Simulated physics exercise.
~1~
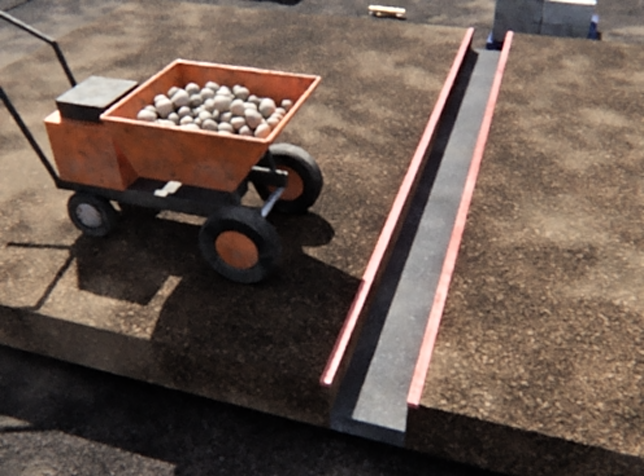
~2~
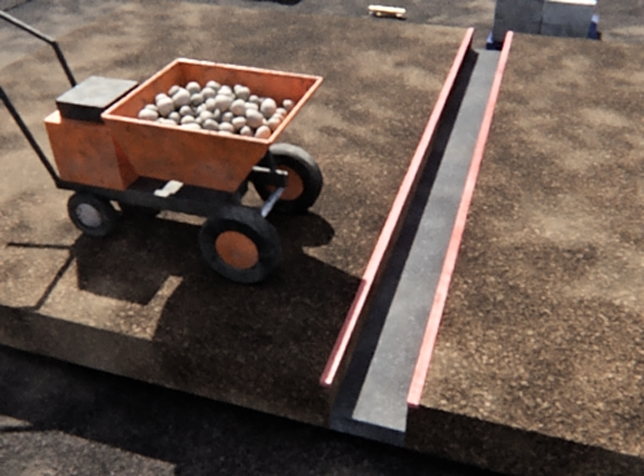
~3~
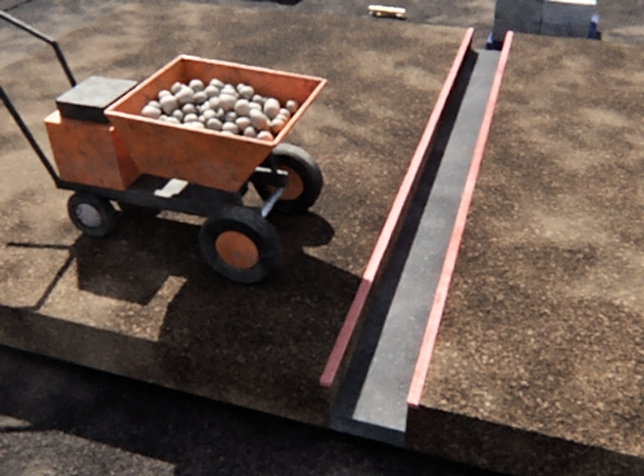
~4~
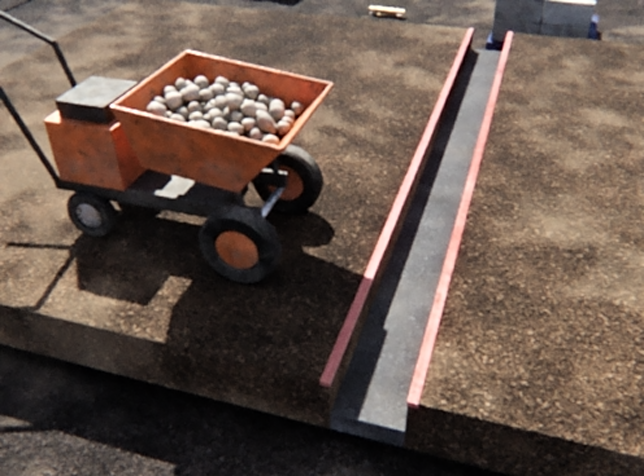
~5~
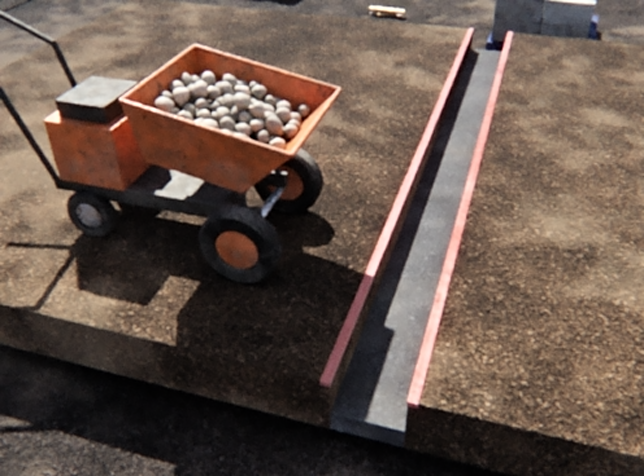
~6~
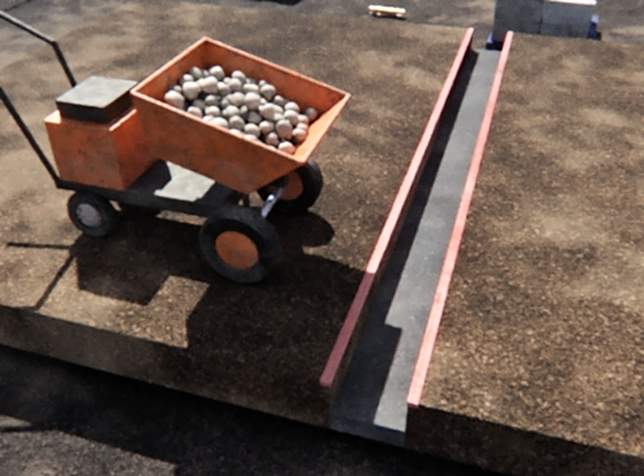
The orange skip of a small power barrow, loaded with pale river pebbles, slowly tilted forward to the right, its back end rising, while the wheels stayed parked beside a red-edged trench.
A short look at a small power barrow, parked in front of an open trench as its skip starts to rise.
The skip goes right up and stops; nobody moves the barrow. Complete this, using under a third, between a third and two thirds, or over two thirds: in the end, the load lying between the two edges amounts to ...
The load between the two edges amounts to over two thirds of it.
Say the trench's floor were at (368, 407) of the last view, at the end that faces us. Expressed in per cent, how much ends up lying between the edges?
I'd guess close to 70 percent.
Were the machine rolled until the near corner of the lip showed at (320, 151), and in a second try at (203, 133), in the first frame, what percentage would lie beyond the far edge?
Try 1: 70 %. Try 2: 0 %.
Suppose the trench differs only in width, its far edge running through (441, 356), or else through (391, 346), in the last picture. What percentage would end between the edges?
In order: 100 per cent, then 50 per cent.
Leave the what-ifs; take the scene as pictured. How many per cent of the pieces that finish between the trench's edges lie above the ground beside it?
I'd put it near 15 per cent.
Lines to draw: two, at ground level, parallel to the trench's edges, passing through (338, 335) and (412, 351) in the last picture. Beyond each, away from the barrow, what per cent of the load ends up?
Roughly 100 and 20 percent.
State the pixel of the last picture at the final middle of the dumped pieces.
The centre ends up roughly at (413, 280).
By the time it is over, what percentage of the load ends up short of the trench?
Around 0 %.
Soon after the last picture, skip tipped steeply; all in the skip.
A little later, skip tipped right over; about two thirds in the skip; about a quarter in or heaped over the trench; a stray few beyond it; a stray few falling.
Later still, skip tipped right over; a small part in the skip; most in or heaped over the trench; a small part beyond it.
At rest, skip tipped right over; most in or heaped over the trench; a small part beyond it.
